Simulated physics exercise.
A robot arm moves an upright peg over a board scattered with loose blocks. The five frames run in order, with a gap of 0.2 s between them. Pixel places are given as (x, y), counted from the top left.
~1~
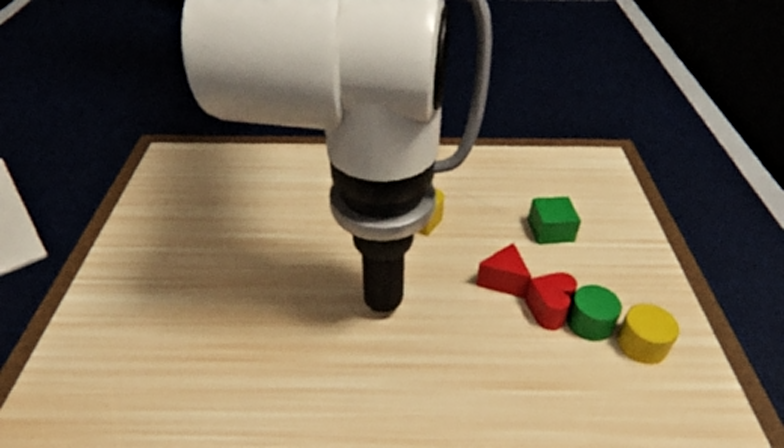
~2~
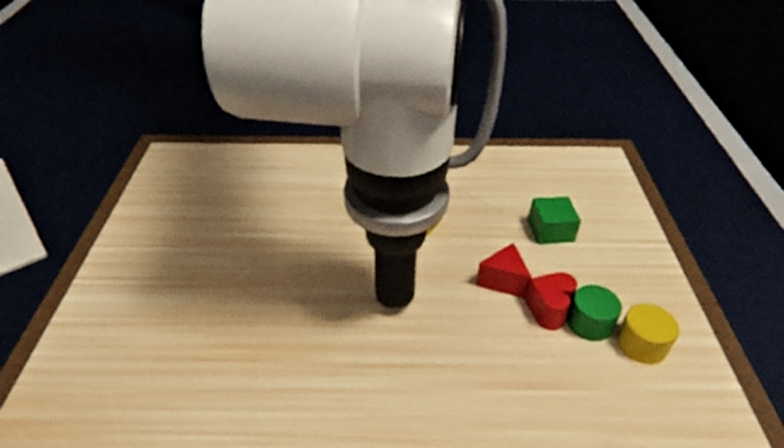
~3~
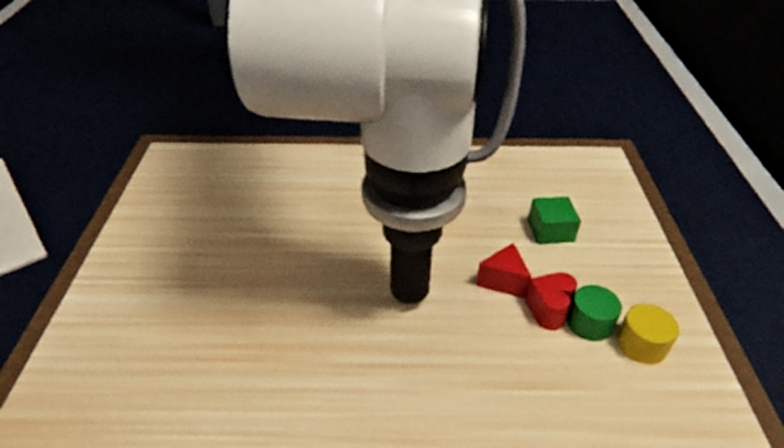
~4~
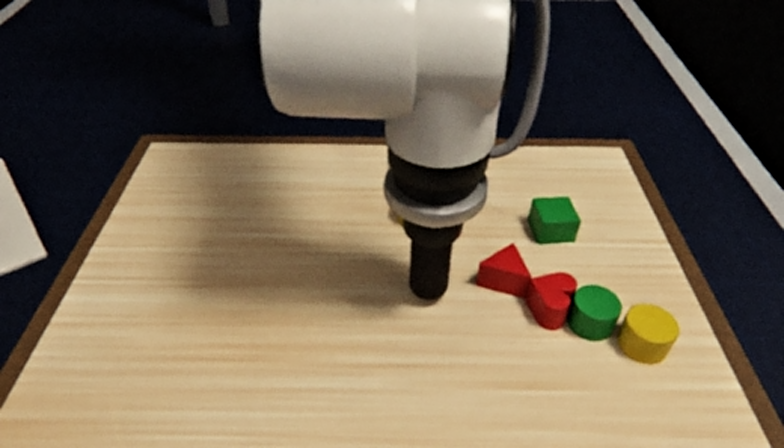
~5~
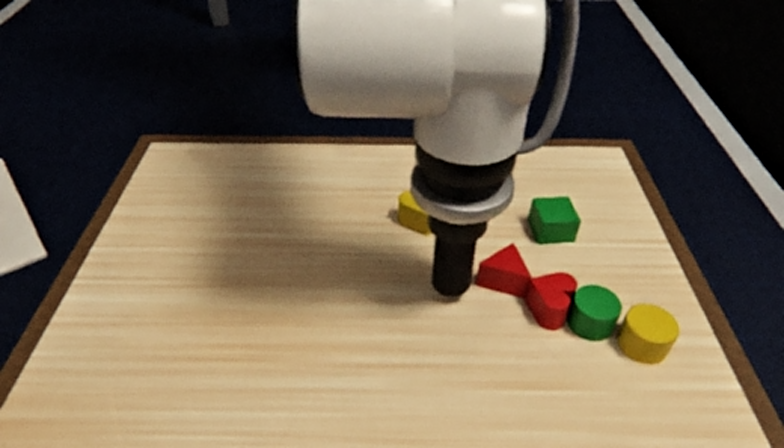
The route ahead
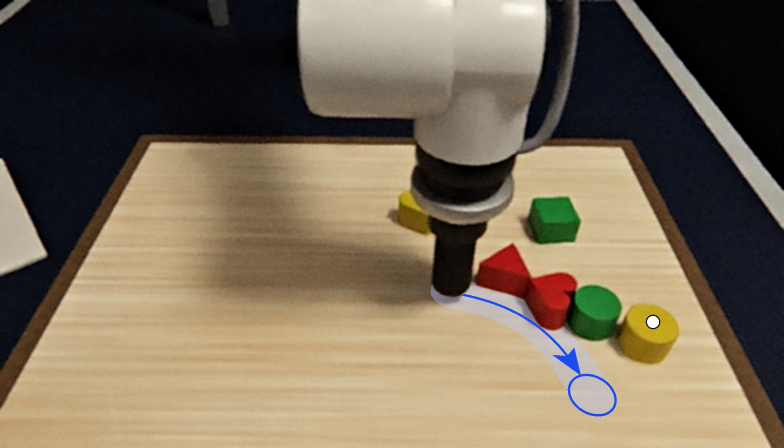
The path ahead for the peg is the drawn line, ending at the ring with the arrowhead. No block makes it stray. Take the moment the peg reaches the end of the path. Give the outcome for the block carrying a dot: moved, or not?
The block moves away from its spot.
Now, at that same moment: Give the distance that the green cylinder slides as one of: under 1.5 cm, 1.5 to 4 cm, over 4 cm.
If I had to pick, the green cylinder travels from 1.5 to 4 cm here.
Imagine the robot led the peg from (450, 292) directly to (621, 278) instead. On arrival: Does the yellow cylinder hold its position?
It seems not.
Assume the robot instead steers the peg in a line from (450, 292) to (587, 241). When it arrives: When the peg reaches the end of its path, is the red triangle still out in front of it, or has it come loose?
My answer is that the red triangle has slipped off.
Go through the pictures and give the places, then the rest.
In the first picture, peg tip (384, 299); block tops, red triangle (508, 260); red heart block (556, 287); green cylinder (598, 301); yellow cylinder (653, 322).
In the second picture, peg (395, 295); blocks unchanged.
In the third picture, peg (410, 290); blocks unchanged.
In the fourth picture, peg (429, 287); blocks unchanged.
In the fifth picture, peg (451, 284); red triangle (508, 260); red heart block (556, 287); green cylinder (598, 301); yellow cylinder (653, 322).
Path on the board, from (450, 292) through (506, 308) and (556, 343) to (592, 395); the dot is on the yellow cylinder.
On the path given first. One third of the way, peg (508, 300); red triangle (513, 259).
Two thirds of the way, peg (559, 335); red triangle (513, 259); red heart block (579, 291), turned 20° anticlockwise; green cylinder (623, 302); yellow cylinder (671, 327).
At the end, peg (596, 387); red triangle (513, 259); red heart block (579, 291), turned 20° anticlockwise; green cylinder (623, 302); yellow cylinder (671, 327).
